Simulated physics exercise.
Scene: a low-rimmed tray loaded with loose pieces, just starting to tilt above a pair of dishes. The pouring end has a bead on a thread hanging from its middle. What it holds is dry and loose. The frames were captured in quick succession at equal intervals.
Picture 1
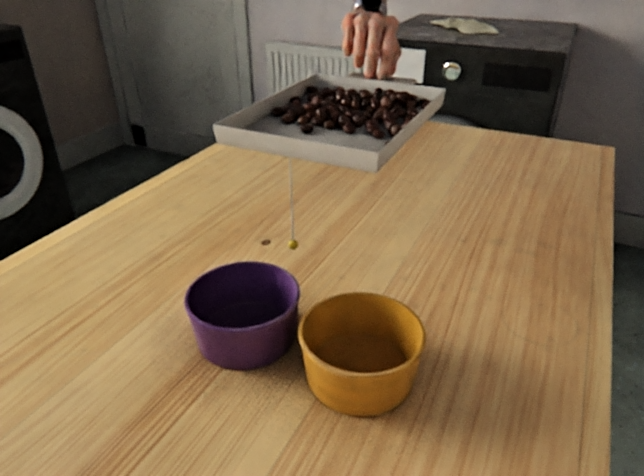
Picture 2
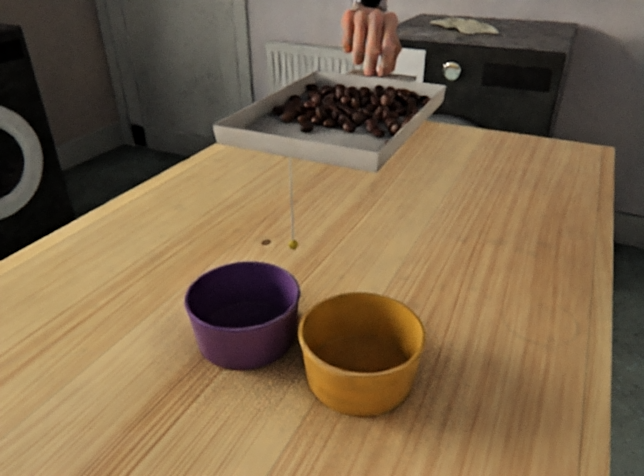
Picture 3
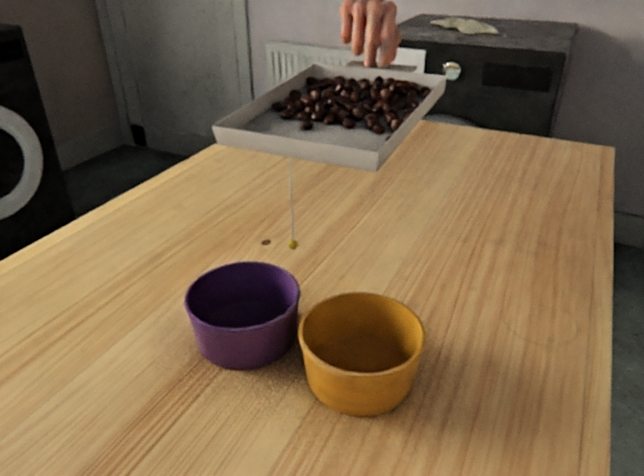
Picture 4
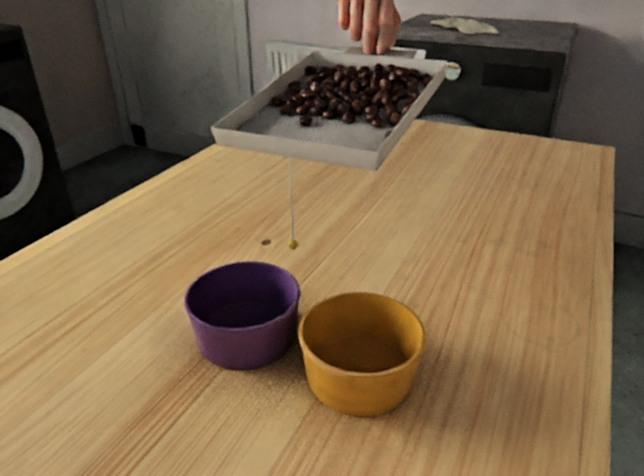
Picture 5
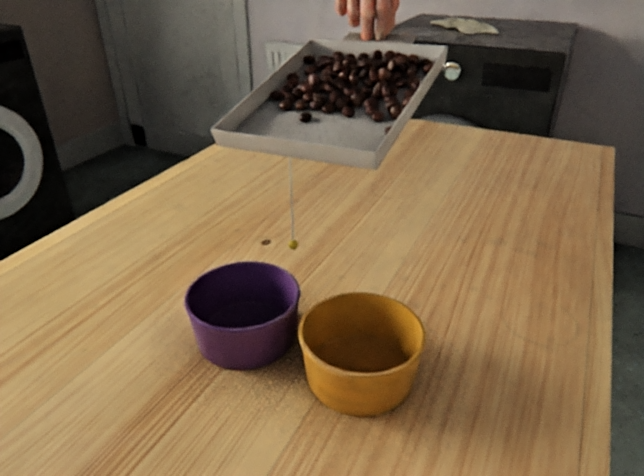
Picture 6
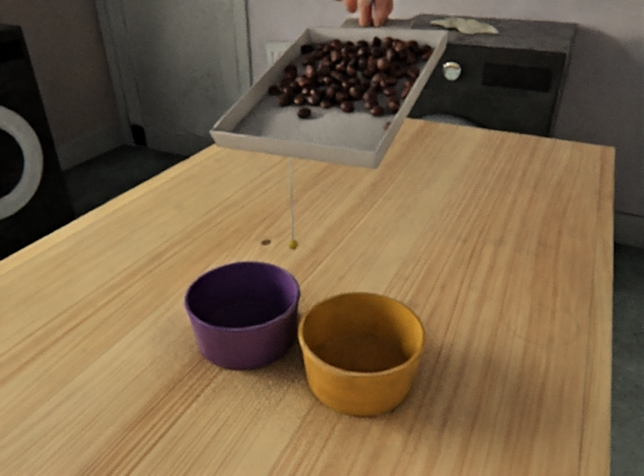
On a wooden table stood a purple bowl and a mustard-yellow one, while above them a hand gradually raised the far end of a tray of small dark brown pieces, tilting it toward its left corner.
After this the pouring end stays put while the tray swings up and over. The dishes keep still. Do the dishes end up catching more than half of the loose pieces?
Yes.
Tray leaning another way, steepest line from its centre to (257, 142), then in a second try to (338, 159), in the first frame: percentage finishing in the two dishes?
10 per cent, then 40 per cent.
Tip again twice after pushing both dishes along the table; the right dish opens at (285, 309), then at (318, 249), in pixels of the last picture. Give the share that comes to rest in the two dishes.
Close to 60 in a hundred, then close to 0 in a hundred.
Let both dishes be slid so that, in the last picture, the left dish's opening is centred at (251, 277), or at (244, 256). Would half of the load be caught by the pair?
At place one the greater share; at place two the greater share.
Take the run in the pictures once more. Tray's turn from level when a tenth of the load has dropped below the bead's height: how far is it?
About 75 degrees.
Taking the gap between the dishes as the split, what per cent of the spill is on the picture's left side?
Close to 80 per cent of the spill, I think.
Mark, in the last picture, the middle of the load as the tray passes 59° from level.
Somewhere near pixel (283, 120).
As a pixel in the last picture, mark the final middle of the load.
Around (239, 323), give or take.
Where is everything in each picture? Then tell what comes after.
In the first frame, corners of the pouring end (216, 124) and (377, 152), level; middle of the load (356, 106), flat chocolate drops; left dish (212, 344); right dish (337, 389); bead on its thread (293, 244).
In the second frame, corners of the pouring end (215, 125) and (377, 152), level; middle of the load (356, 104).
In the third frame, corners of the pouring end (215, 126) and (377, 151), tipped barely, lowest at the left corner; middle of the load (356, 98).
In the fourth frame, corners of the pouring end (214, 127) and (376, 151), tipped a little, lowest at the left corner; middle of the load (355, 89).
In the fifth frame, corners of the pouring end (213, 129) and (375, 151), tipped a little, lowest at the left corner; middle of the load (354, 80).
In the sixth frame, corners of the pouring end (212, 130) and (374, 151), tipped clearly, lowest at the left corner; middle of the load (352, 71); left dish (212, 344); right dish (337, 389).
Just after the last frame, tray tipped steeply; almost all on the tray; just a few in the air.
A moment on, tray tipped right over; roughly two thirds on the tray; just a few in the right dish; about a tenth in the left dish; about a tenth outside both; about a tenth in the air.
Further on, tray tipped past a quarter turn; about a tenth in the right dish; roughly half in the left dish; roughly a third outside both.
When it is over, tray tipped past a quarter turn; about a tenth in the right dish; roughly half in the left dish; roughly a third outside both.
